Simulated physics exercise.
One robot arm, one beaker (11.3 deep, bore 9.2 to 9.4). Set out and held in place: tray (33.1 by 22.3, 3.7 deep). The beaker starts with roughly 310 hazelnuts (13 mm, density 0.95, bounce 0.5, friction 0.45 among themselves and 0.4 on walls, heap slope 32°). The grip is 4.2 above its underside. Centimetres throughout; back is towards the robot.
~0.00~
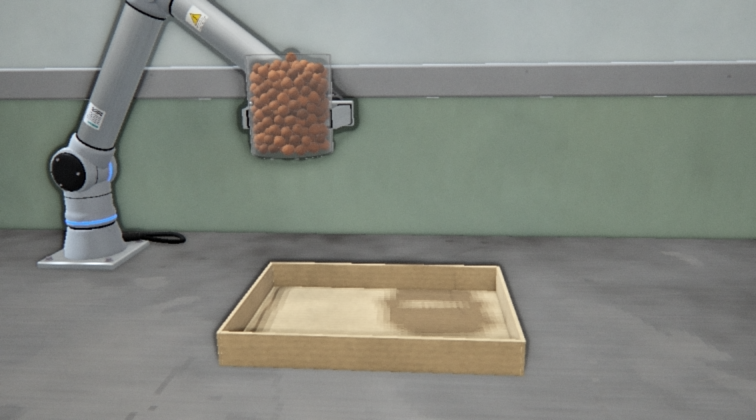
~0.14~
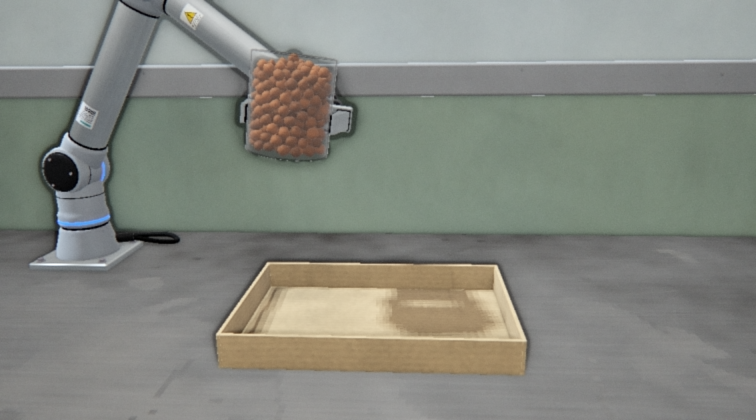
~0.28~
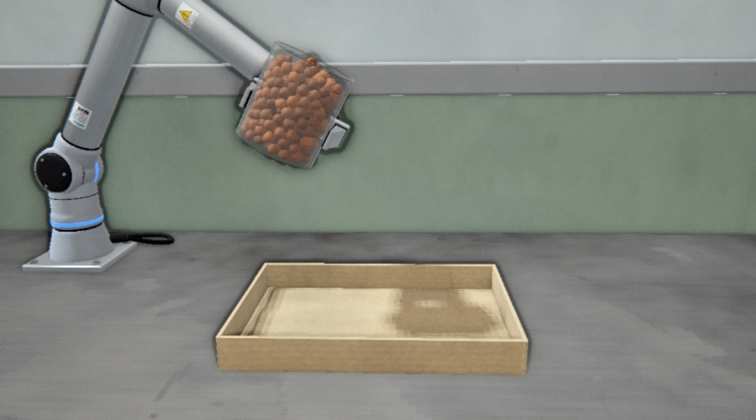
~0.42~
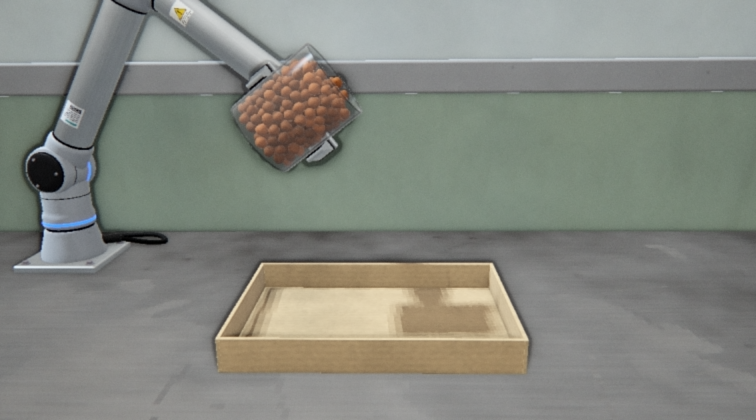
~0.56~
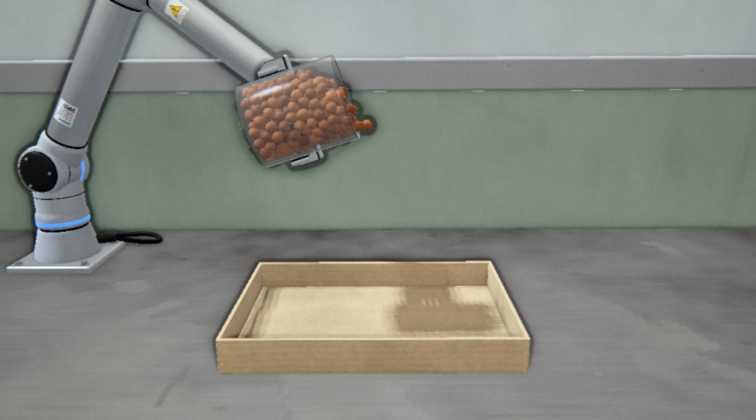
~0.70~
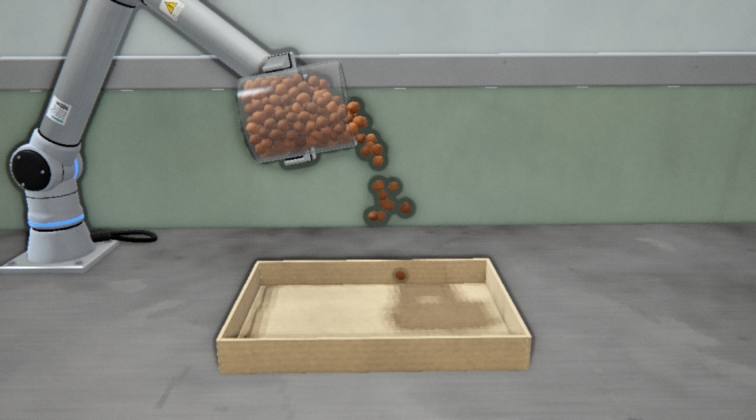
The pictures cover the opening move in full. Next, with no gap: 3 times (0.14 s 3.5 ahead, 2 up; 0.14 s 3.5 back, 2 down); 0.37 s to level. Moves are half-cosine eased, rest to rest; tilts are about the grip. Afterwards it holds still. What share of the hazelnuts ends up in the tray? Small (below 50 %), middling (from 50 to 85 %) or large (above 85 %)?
In the tray the share is middling, from 50 to 85 %.
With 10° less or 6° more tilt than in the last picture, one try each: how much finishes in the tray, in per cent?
About 50 and 80 per cent.
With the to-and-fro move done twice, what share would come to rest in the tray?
In that case some 60 per cent.
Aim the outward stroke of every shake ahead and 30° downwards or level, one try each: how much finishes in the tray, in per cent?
Some 45 and 65 per cent.
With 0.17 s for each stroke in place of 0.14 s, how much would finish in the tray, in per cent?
In that case some 55 per cent.
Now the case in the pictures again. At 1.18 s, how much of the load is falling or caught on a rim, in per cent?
Roughly 6 per cent.
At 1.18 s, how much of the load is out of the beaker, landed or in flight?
Some 40 per cent.
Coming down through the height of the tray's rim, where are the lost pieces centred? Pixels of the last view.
Around (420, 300).
After 1.18 s, tilted 80° forward, highest piece 29 above the table; 181 in the beaker, 114 in the tray, 18 in flight or on a rim.
After 1.67 s, tilted 59° forward, highest piece 28 above the table; 216 in the tray, 86 in the beaker, 2 on the table or floor, 9 in flight or on a rim.
After 2.11 s, level, highest piece 27 above the table; 225 in the tray, 86 in the beaker, 2 on the table or floor.
After 3.16 s, level, highest piece 27 above the table; 225 in the tray, 86 in the beaker, 2 on the table or floor.
At rest, 225 in the tray, 86 in the beaker, 2 on the table or floor. That is 72 % in the tray.
